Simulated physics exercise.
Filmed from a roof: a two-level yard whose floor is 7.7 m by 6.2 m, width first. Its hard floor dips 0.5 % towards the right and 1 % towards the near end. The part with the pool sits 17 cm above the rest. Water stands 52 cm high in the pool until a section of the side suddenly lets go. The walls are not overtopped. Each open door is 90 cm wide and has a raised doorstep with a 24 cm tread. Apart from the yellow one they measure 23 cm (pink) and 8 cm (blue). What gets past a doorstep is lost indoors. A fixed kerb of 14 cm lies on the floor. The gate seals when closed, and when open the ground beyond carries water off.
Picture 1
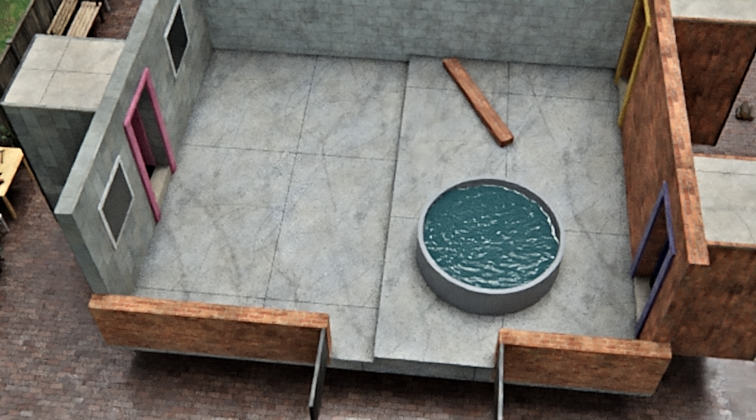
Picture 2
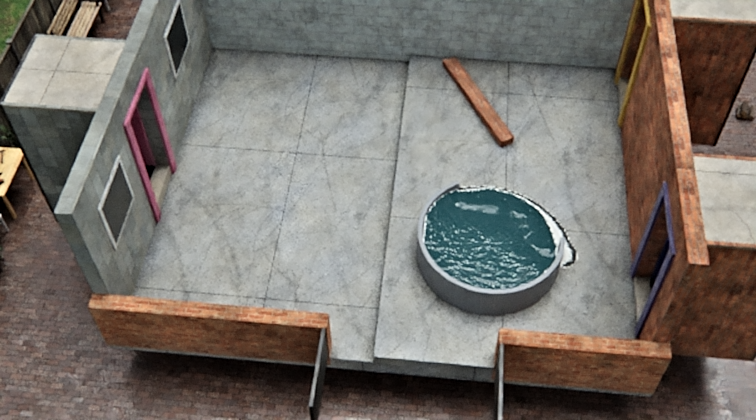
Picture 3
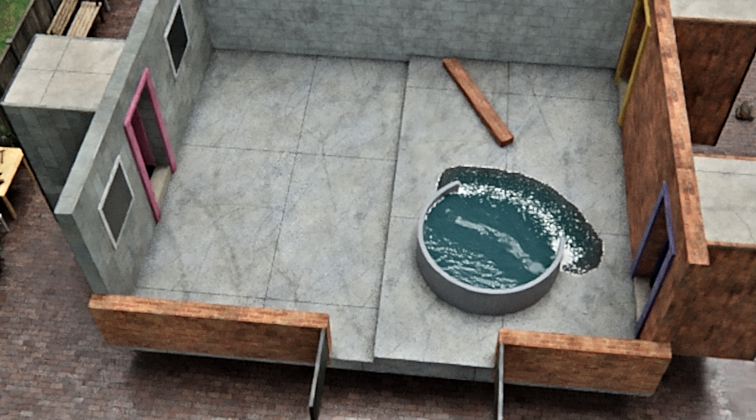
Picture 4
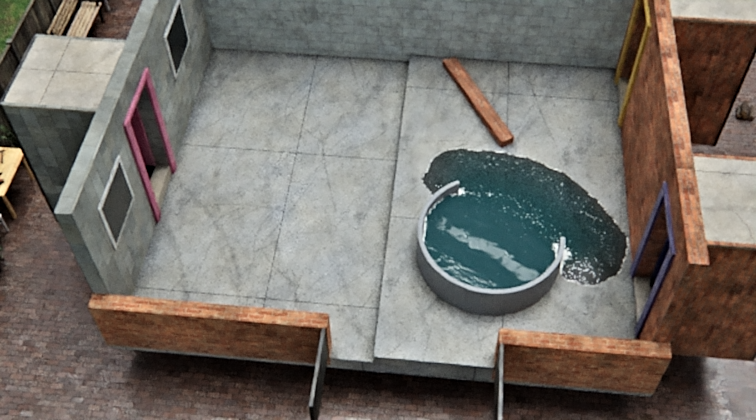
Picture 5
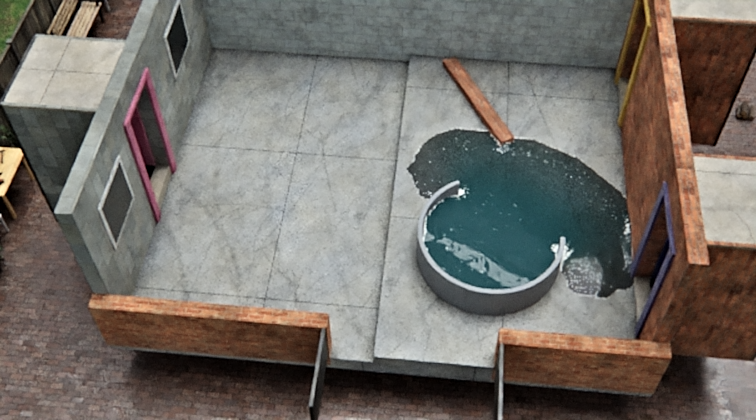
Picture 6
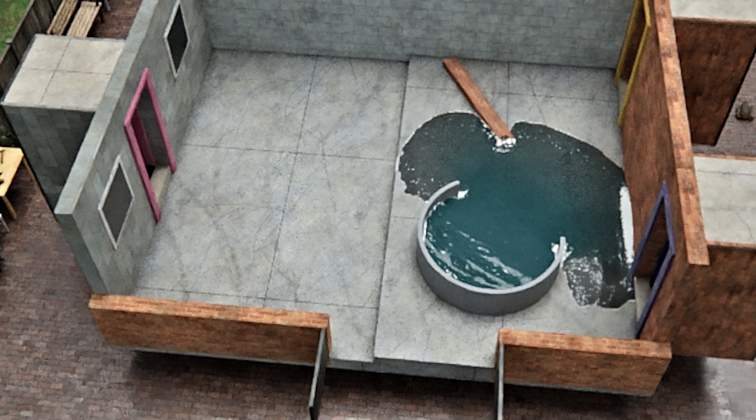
The video shows a round pool of still water in a walled yard before its far side opens and water pours out, spreading across the grey floor, around the near end of a wooden plank and toward the right wall.
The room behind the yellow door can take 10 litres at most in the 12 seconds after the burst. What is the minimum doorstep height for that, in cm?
Some 20.5 cm above the ground.
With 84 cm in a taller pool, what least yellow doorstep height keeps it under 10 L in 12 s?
About 37 cm.
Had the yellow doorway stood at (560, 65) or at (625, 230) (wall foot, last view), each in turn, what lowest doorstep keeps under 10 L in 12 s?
Roughly 23 and 20 cm.
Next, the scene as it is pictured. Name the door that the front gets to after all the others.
It is the pink one.
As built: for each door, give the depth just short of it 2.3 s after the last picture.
Depths in cm: Pink 0, yellow 20, blue 4.
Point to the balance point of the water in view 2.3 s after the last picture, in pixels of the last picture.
Around (527, 158).
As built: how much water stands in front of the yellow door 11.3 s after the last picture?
Roughly 3.5 cm deep.
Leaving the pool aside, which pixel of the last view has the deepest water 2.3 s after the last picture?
Around (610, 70).
Then, 0.7 s after the last picture water covers 25 % of the floor, deepest (24 cm) near (621, 216); 8 cm at the yellow door, 0 litres in over its 20 cm doorstep.
Then, 2.3 s after the last picture water covers 40 % of the floor, deepest (31 cm) near (610, 70); 20 cm at the yellow door, 2 litres in over its 20 cm doorstep.
Then, 11.3 s after the last picture water covers 75 % of the floor, deepest (12 cm) near (619, 364); 3 cm at the yellow door, 10 litres in over its 20 cm doorstep.
At the yellow door as built, the water peaked near 22 cm, 2.9 s after the last picture.
Run again over the same 12 s with other heights there, 14 litres in over 18.5 cm, 3 litres over 25 cm. The limit of 10 litres is kept from about 20.5 cm up.
